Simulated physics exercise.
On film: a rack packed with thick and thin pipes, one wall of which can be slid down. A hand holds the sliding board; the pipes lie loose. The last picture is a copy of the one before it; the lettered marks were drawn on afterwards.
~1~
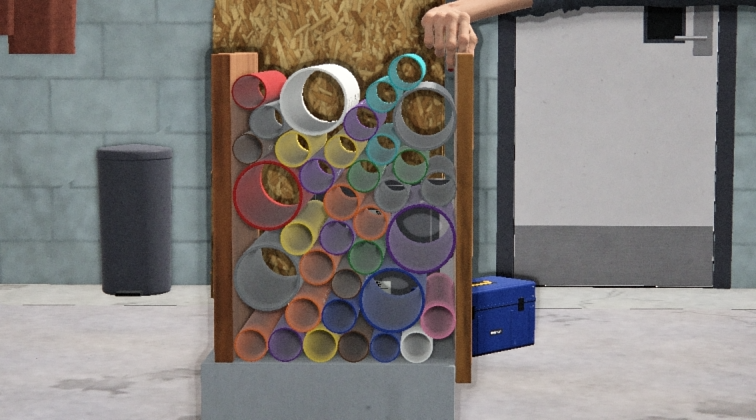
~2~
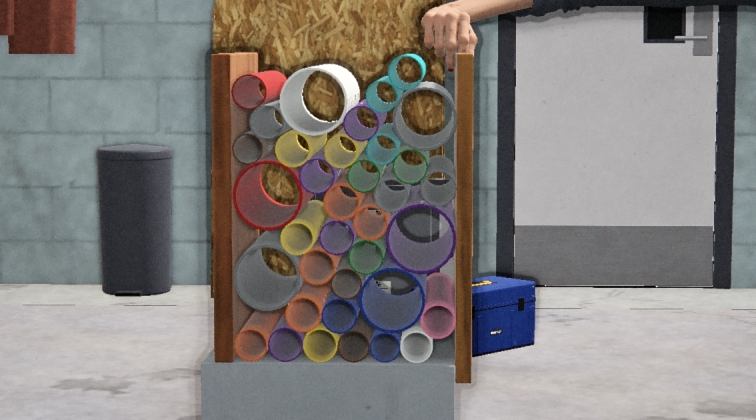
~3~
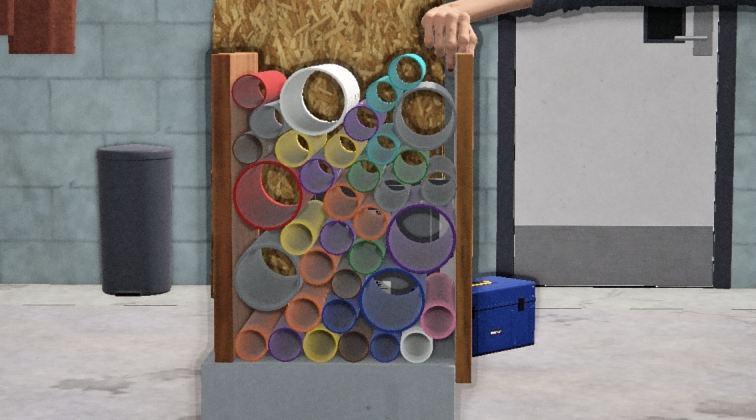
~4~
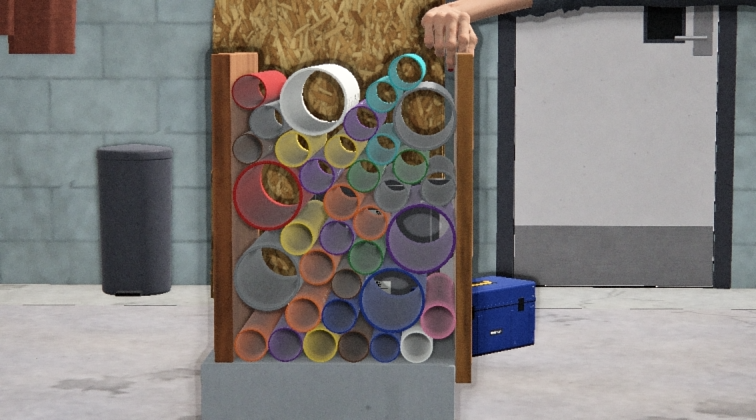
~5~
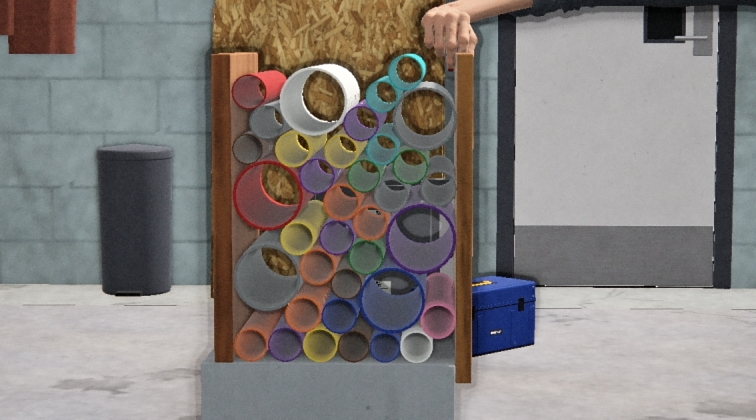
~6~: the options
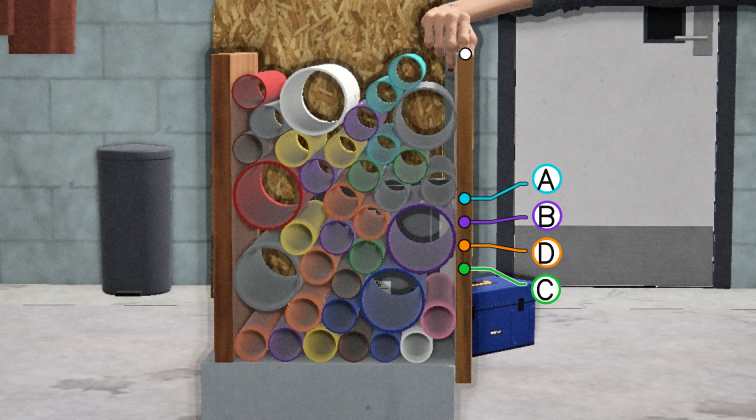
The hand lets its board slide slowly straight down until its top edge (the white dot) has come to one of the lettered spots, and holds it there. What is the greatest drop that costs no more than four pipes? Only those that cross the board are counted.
No lower than A.
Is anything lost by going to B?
Yes, at B.
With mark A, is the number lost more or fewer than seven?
At A, fewer than seven.
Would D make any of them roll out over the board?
At D: Yes.
On the marked copy, A at (465, 199); B at (465, 222); C at (464, 269); D at (465, 246); the white dot at (466, 54).
With A. Early on, top of the board (457, 118).
Further on, top of the board (456, 190).
At the end, top of the board (456, 198), two out over the board.
As for the rest, B more than four out over the board; C more than four out over the board; D more than four out over the board.
